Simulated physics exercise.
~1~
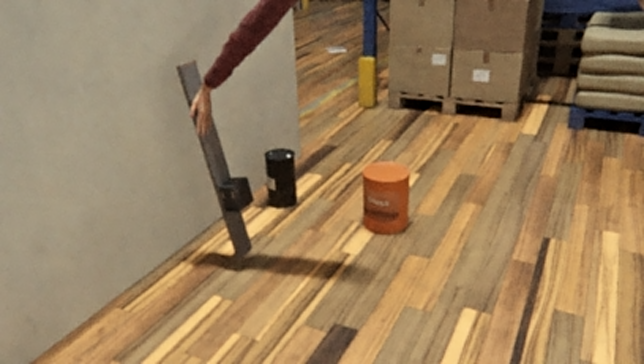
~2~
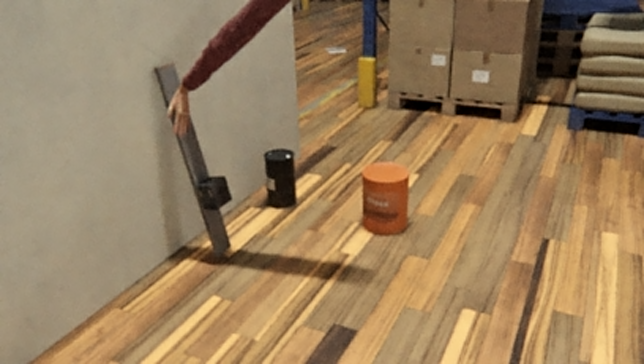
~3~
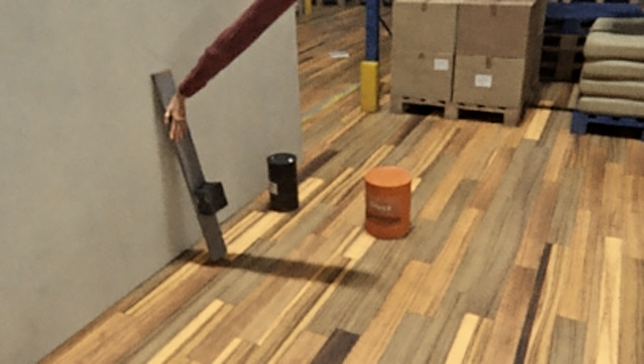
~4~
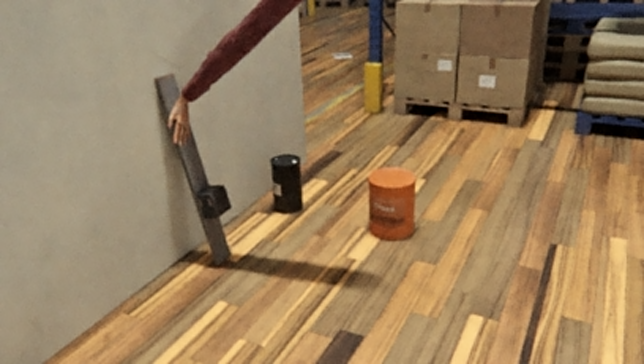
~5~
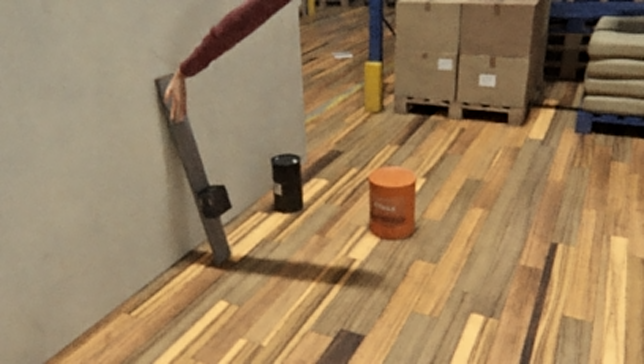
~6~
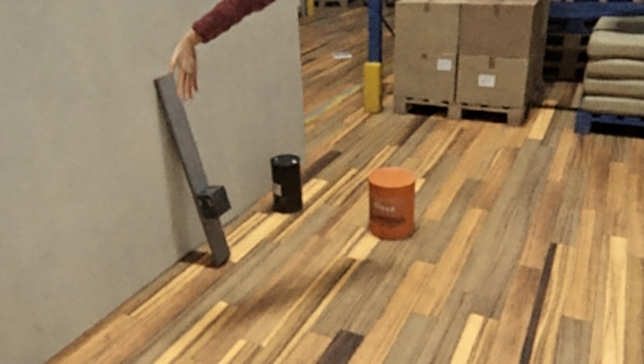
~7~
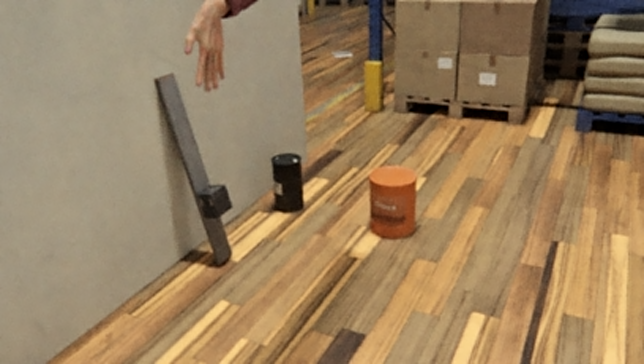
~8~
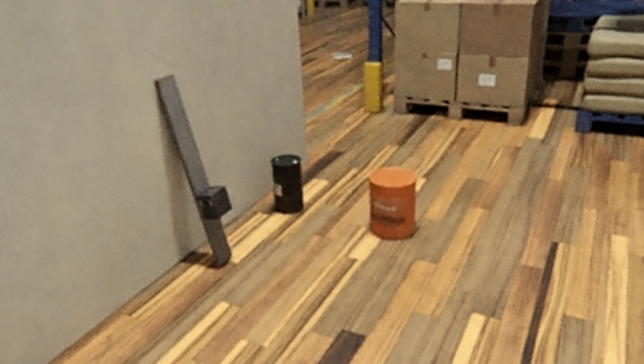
The clip shows a hand moving a long grey plank left to lean against a pale wall, near a black canister and an orange pail on a wooden floor. The hand lets go and withdraws, and the plank stays leaning while the canister and pail remain in place.
